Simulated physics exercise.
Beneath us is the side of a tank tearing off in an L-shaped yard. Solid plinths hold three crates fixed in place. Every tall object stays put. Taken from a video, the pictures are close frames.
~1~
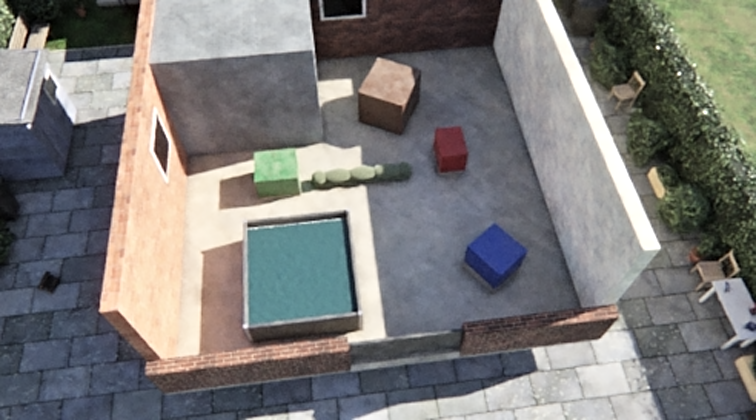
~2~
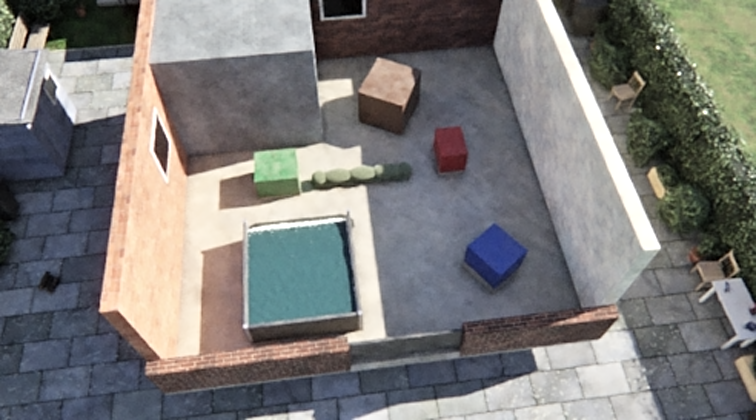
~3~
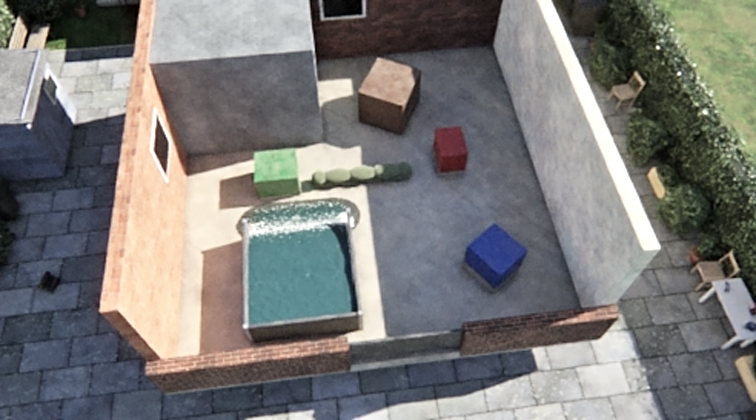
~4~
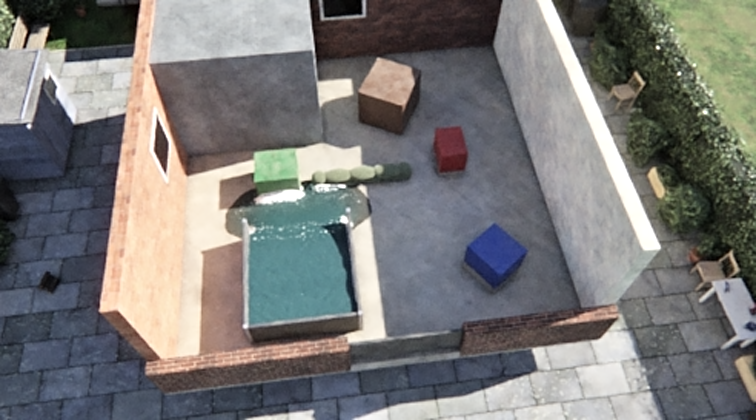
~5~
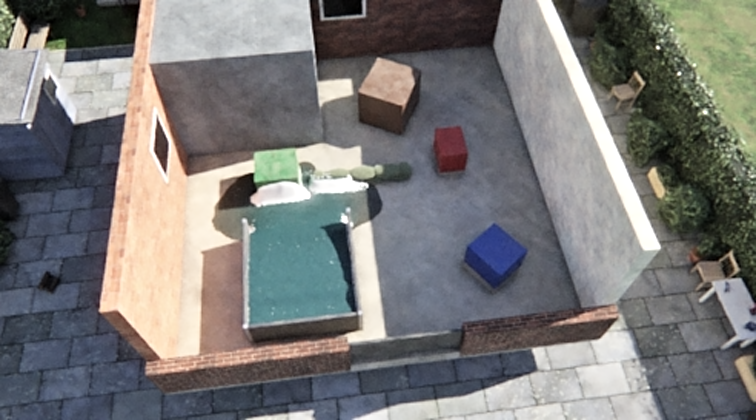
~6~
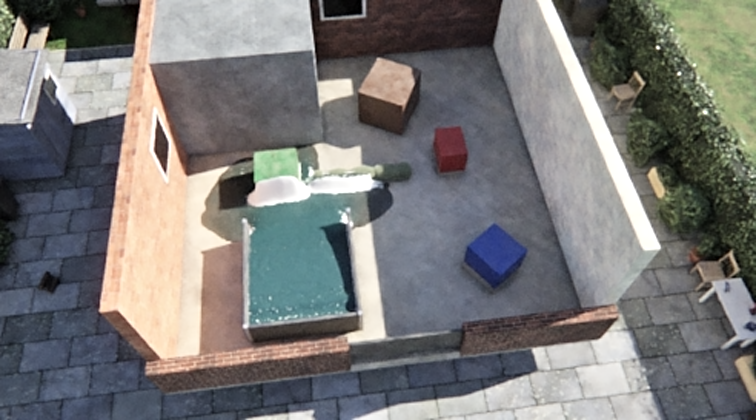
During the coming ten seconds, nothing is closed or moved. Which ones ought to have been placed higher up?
The green crate gets dampened by the water, the red crate gets dampened by the water, the blue crate avoids any dampness from the water.
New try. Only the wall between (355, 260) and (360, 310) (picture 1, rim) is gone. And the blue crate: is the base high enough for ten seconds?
So, as it turns out, the blue crate is swamped.
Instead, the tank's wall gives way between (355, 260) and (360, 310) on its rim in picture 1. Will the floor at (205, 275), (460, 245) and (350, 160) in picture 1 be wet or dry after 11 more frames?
One after the other: Dry, flooded, clear.
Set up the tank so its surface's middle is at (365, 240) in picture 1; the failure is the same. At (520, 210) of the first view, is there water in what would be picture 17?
That point would end up soaked.
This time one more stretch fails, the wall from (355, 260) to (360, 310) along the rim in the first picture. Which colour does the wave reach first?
That would be the blue one.
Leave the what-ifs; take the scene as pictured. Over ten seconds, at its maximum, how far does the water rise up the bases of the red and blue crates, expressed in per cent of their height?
Respectively 180 % and 80 %.
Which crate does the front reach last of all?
That's the blue one.
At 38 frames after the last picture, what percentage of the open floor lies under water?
That works out at 80 %.
A moment on, water covers 20 % of the floor; the green crate water round its plinth, the red crate water round its plinth, the blue crate not reached.
Next, water covers 40 % of the floor; the green crate water round its plinth, the red crate water round its plinth, the blue crate water round its plinth.
Then, water covers 55 % of the floor; the green crate water round its plinth, the red crate water round its plinth, the blue crate water round its plinth.
Later, water covers 80 % of the floor; the green crate water round its plinth, the red crate water round its plinth, the blue crate water round its plinth.
In the end, water covers 100 % of the floor; the green crate was topped, the red crate was topped, the blue crate stayed above the water.
